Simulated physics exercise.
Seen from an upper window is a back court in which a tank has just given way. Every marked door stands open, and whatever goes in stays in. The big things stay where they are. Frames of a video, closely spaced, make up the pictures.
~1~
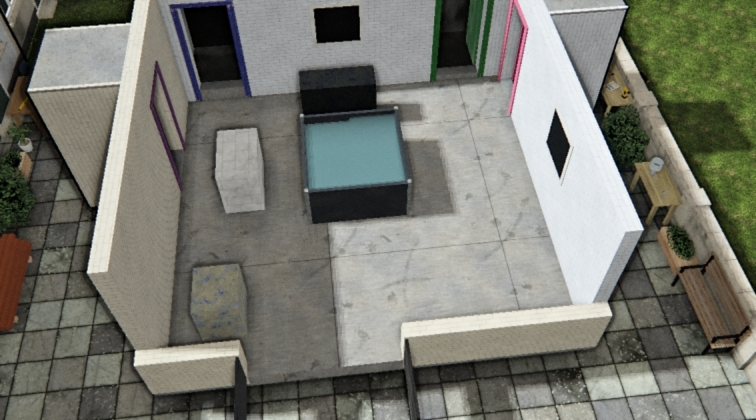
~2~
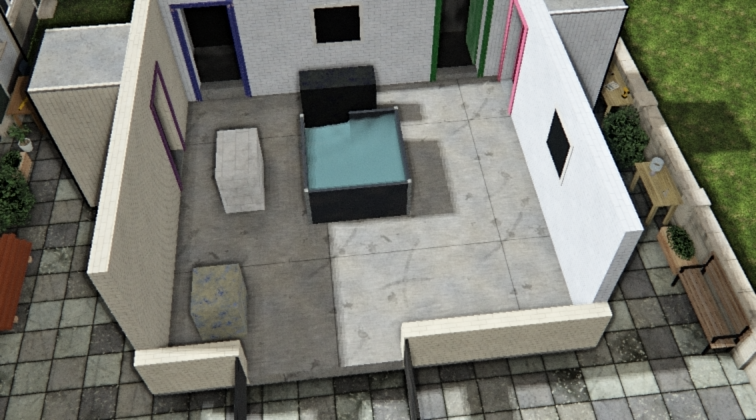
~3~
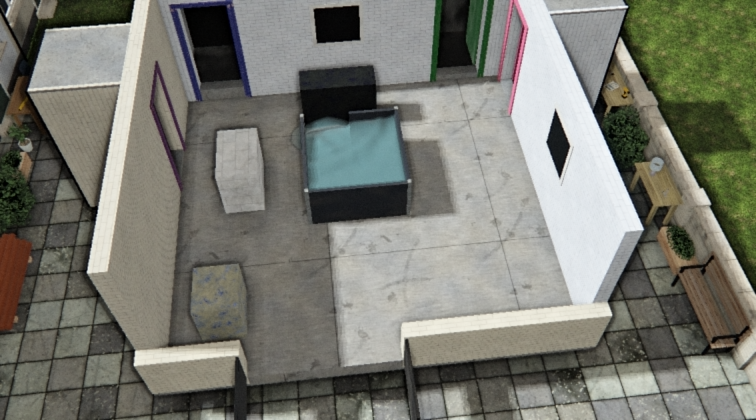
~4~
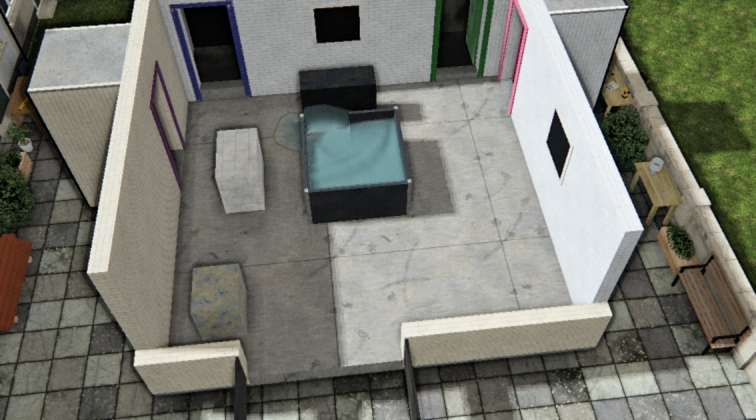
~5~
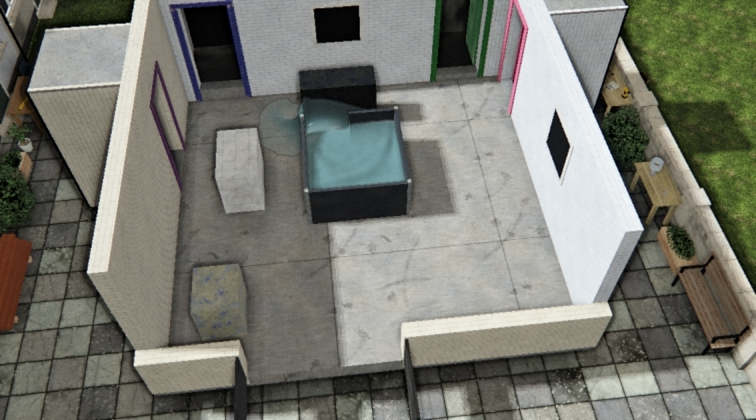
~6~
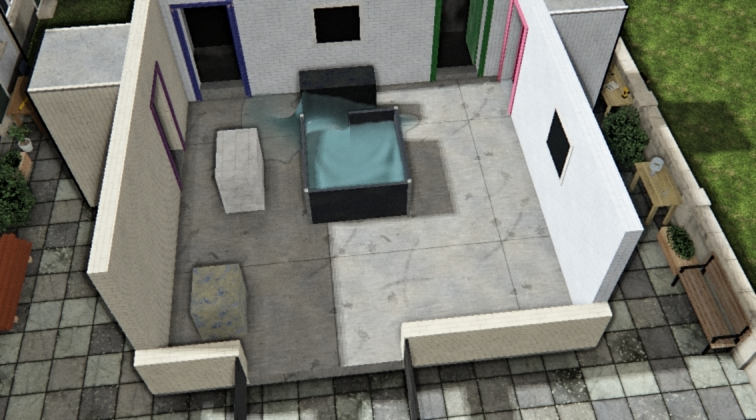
In a walled back court, a dark open tank stood full of still bluish water, then its surface sank toward the far side and water poured out, spreading leftward across the grey floor.
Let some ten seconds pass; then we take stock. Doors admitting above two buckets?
Green door not above, blue door not above, purple door above, pink door above.
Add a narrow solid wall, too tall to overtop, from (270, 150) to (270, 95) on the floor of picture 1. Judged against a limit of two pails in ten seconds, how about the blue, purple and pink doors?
The blue door falls short, while the purple door falls short and the pink door tops the mark.
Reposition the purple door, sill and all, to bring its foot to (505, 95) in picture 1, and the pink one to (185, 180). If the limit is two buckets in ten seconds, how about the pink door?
Observation - pink door ends up higher.
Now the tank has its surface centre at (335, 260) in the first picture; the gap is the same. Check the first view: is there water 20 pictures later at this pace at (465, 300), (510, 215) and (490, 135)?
Log: No flood; no flood; flood.
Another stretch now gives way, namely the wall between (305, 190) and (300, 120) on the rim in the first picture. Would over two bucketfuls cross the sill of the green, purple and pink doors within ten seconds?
Taking them in turn, the green door comes up short, the purple door crosses the line, the pink door comes up short.
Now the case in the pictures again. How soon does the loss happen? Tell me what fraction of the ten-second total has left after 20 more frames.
By my reckoning, 45 %.
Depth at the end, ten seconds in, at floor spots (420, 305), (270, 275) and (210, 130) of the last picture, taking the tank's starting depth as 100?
Going place by place: 8 %, 4 % and 10 %.
A moment on, water covers 25 % of the floor; the green door not reached, the blue door wet at the sill, nothing in, the purple door wet at the sill, nothing in, the pink door not reached.
Next, water covers 35 % of the floor; the green door wet at the sill, nothing in, the blue door wet at the sill, nothing in, the purple door over two buckets in, the pink door under two buckets in.
Then, water covers 50 % of the floor; the green door wet at the sill, nothing in, the blue door under two buckets in, the purple door far over two buckets in, the pink door far over two buckets in.
Later, water covers 80 % of the floor; the green door wet at the sill, nothing in, the blue door under two buckets in, the purple door far over two buckets in, the pink door far over two buckets in.
In the end, water covers 95 % of the floor; the green door wet at the sill, nothing in, the blue door under two buckets in, the purple door far over two buckets in, the pink door far over two buckets in.
